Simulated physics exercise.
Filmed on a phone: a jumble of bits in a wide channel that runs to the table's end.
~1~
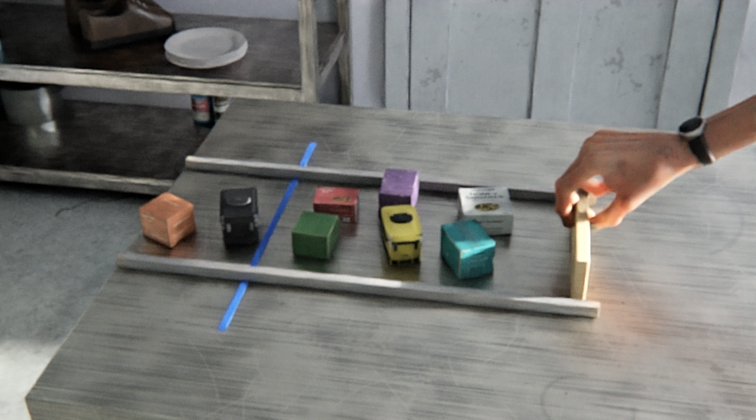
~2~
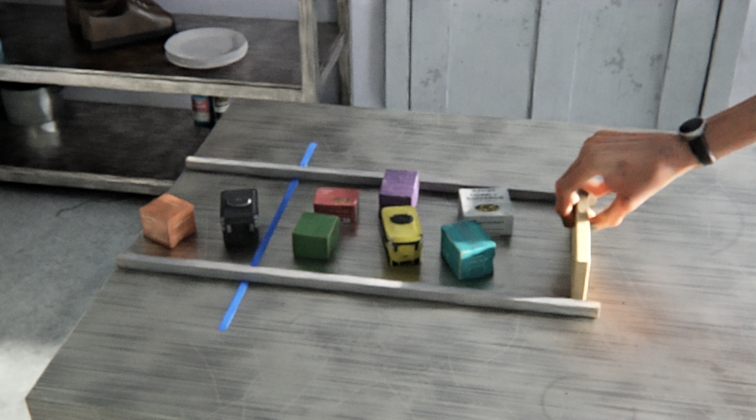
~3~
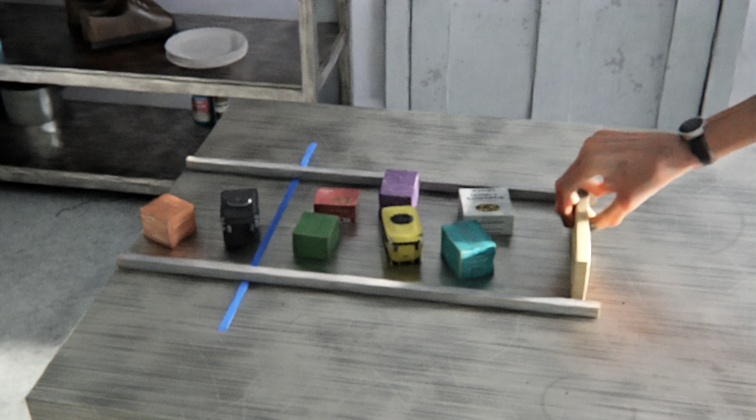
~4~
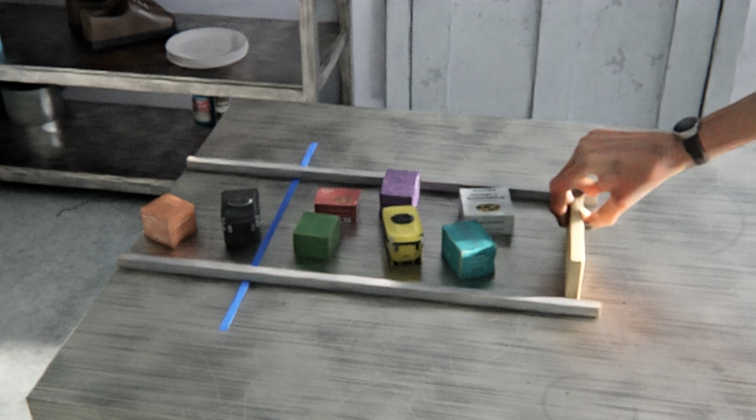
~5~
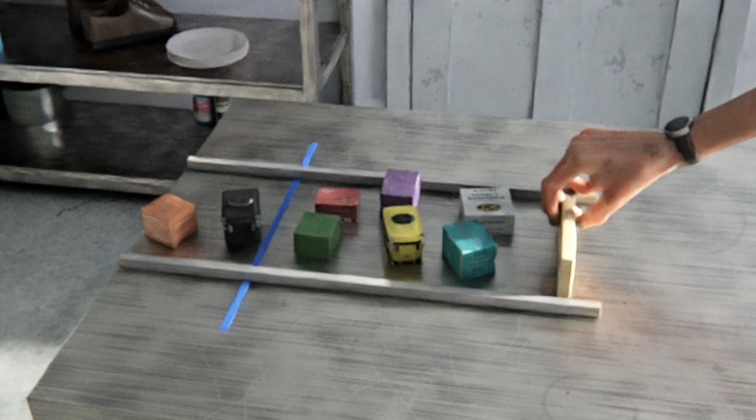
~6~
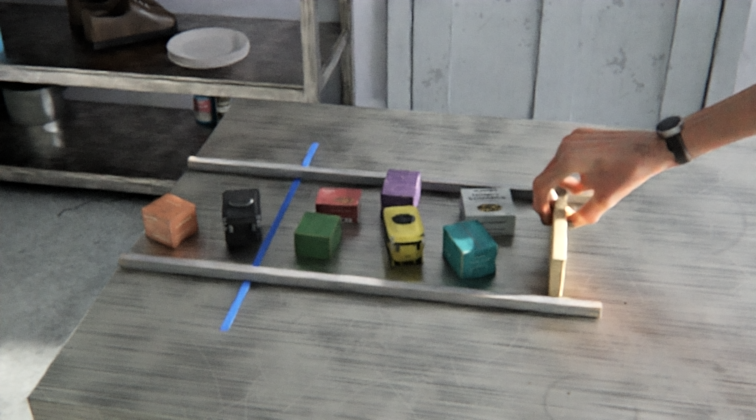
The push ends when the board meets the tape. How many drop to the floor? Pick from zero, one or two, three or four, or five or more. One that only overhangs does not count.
As it turns out, the number that fall off is one or two.
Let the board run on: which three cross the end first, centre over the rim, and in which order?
The order is the orange box, the black case, the red box.
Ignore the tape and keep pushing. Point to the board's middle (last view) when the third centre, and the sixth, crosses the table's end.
About (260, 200), then (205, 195).
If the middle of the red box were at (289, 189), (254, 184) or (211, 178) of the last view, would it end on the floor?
In that order, it remains up; holds on; remains up.
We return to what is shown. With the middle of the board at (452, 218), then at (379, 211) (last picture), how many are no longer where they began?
The counts are 4 and 6.
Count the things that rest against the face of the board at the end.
The number is 2.
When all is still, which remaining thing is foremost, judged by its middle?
That is the black case.
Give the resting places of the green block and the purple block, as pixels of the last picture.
First (182, 222), then (228, 179).
A little later, none off yet; orange box at rest near (170, 220); black case at rest near (242, 217); green block at rest near (318, 235).
Next, none off yet; orange box at rest near (170, 220); black case at rest near (242, 217); green block shifted about its own width near (291, 233).
Later still, none off yet; orange box shifted about its own width near (145, 220); black case shifted about its own width near (190, 210); green block shifted well along near (219, 226).
When it is over, the number that fall off is one or two; down, orange box.
